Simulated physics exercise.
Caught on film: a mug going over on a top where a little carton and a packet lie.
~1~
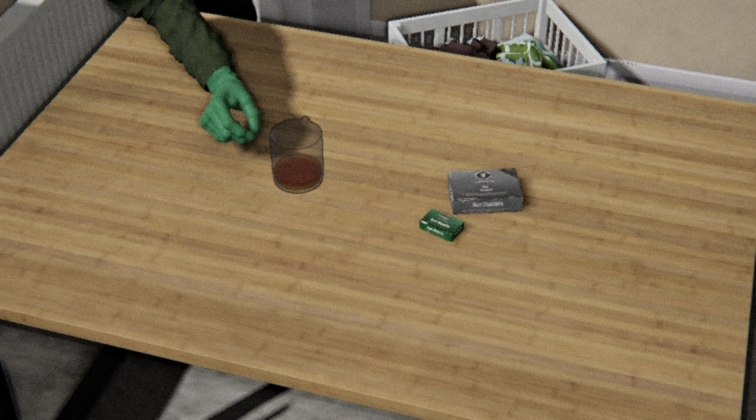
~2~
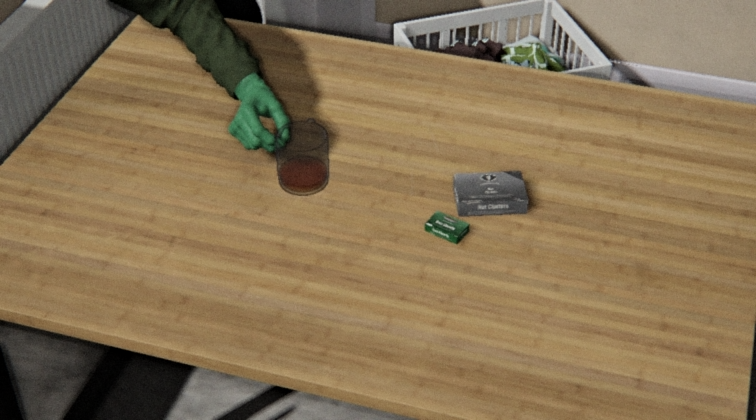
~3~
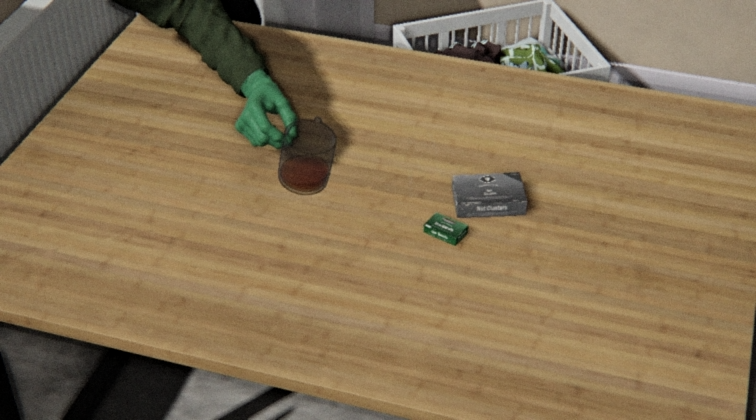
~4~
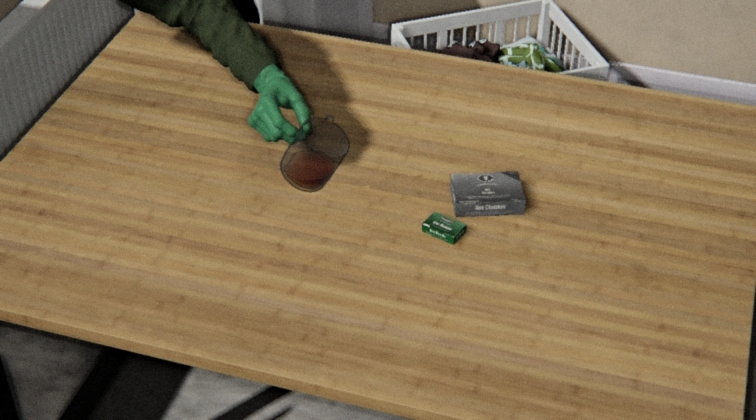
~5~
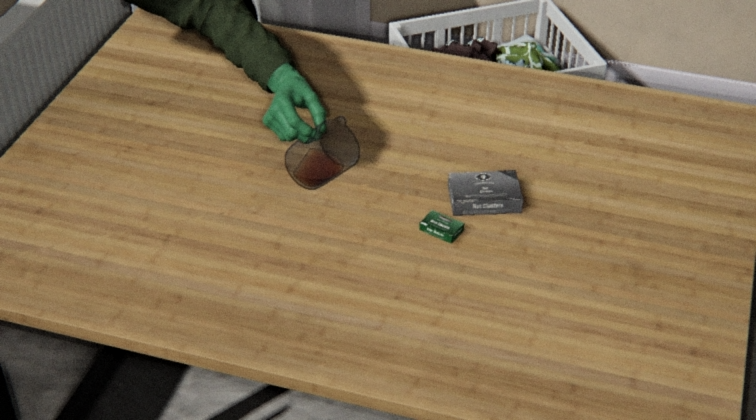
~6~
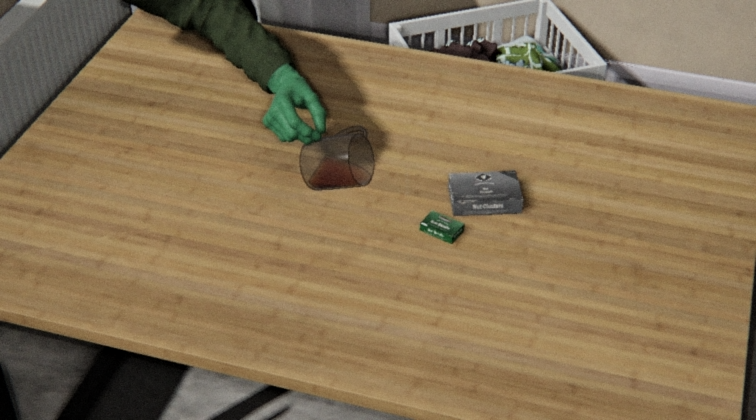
A green-gloved hand reached toward a clear mug with a little reddish drink on a wooden table and pushed it, tilting it steadily to the right, while the little green carton and gray packet stayed put.
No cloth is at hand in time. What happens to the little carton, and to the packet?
The little carton ends up in the puddle and the packet ends up in the puddle.
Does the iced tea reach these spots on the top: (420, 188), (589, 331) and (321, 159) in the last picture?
One: Reached. Two: Not reached. Three: Dry.
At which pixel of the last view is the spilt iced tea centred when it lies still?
Near (434, 211).
Shortly, the puddle covers about as much as a saucer; the little carton is soaking at its edge; the packet is soaking at its edge.
Then, the puddle covers about as much as a plate; the little carton is soaking at its edge; the packet is soaking at its edge.
At the finish, the puddle covers about as much as a plate; the little carton is soaking at its edge; the packet is soaking at its edge.
